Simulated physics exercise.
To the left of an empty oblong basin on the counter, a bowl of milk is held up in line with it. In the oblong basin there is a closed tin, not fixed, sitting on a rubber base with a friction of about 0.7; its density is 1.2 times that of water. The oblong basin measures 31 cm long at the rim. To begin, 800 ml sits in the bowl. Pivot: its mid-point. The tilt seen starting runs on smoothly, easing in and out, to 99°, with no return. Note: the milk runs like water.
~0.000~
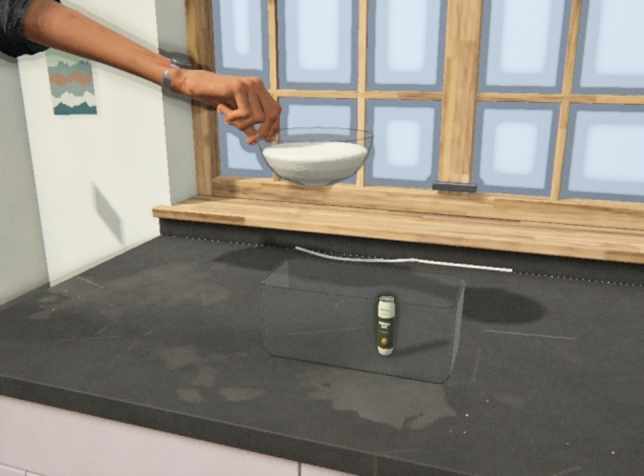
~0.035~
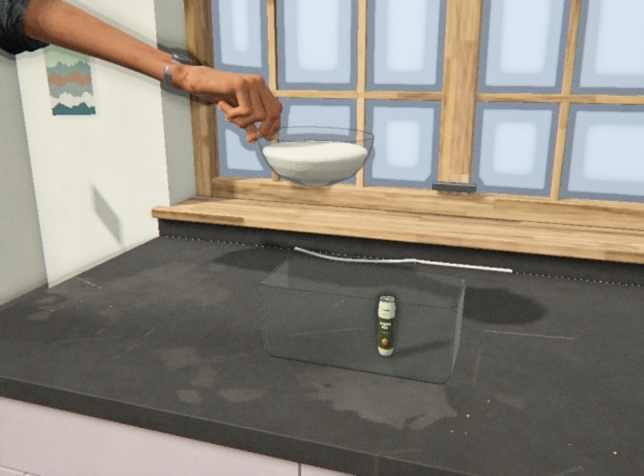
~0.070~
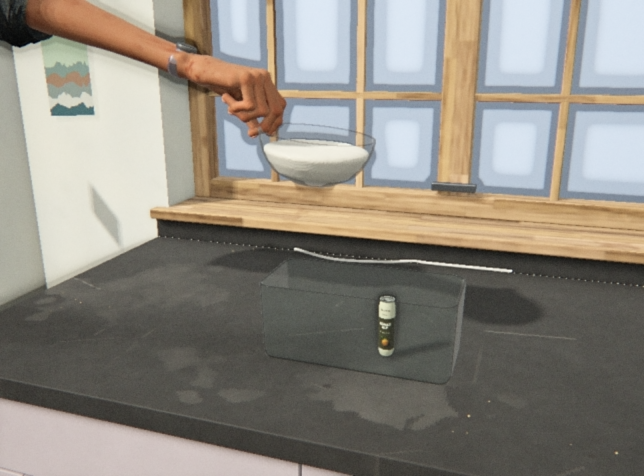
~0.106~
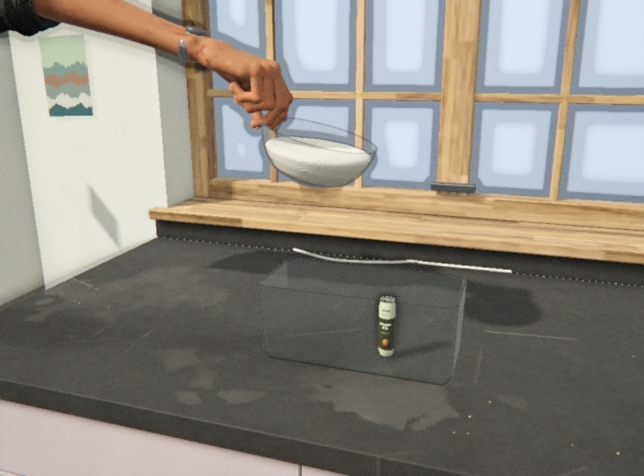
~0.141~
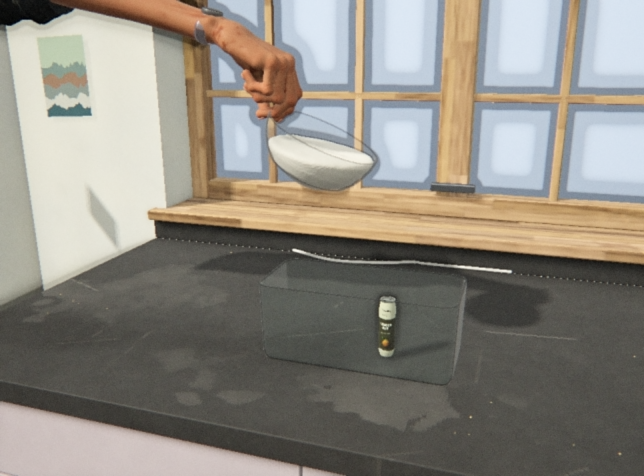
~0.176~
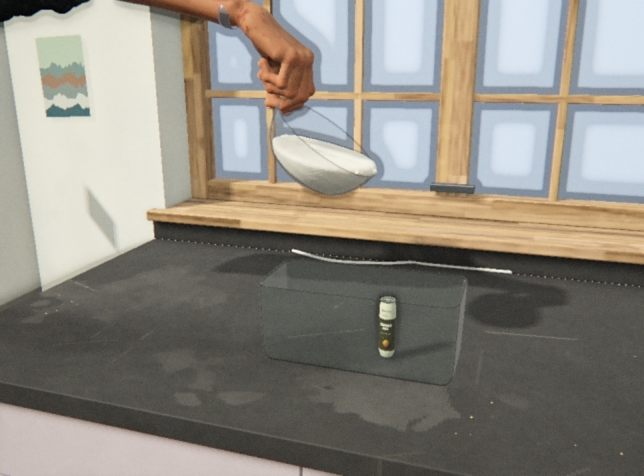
In this clip, a hand holds a clear bowl of white liquid above a dark counter, over a transparent rectangular basin with a small container inside, then gradually tilts the bowl so its right side dips lower.
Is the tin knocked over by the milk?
No. It is left on its base.
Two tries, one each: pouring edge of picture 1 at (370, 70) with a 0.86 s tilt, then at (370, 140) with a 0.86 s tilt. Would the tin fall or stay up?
In the first try it comes down; in the second it comes down.
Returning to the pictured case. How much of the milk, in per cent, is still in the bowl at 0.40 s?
7 %.
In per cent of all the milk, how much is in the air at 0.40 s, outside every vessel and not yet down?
My guess is roughly 70 %.
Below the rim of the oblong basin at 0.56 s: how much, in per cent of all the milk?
Some 82 percent of the total.
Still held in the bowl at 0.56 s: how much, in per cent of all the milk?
About 0 percent.
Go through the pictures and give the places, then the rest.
In the first picture, tilt 0°; pouring edge (371, 138); surface from (268, 147) to (368, 151); the oblong basin's rim runs from (275, 271) to (460, 293); the tin's top is at (387, 301).
In the second picture, tilt 2°; pouring edge (372, 139); surface from (268, 145) to (368, 152).
In the third picture, tilt 7°; pouring edge (373, 144); surface from (269, 143) to (369, 154).
In the fourth picture, tilt 15°; pouring edge (375, 153); surface from (271, 139) to (370, 158).
In the fifth picture, tilt 25°; pouring edge (375, 164); surface from (274, 137) to (373, 162).
In the sixth picture, tilt 37°; pouring edge (372, 176); surface from (278, 137) to (366, 164); 2 per cent is over the edge.
After 0.40 s the tilt is 98° and 7 per cent is still to pour; the tin stands where it began.
After 0.56 s the tilt is 99° and 0 per cent is still to pour; the tin stands where it began.
After 0.73 s the tilt is 99° and 1 per cent is still to pour; the tin stands where it began.
After 0.92 s the tilt is 99° and 0 per cent is still to pour; the tin stands where it began.
In the end the tin stands where it began.
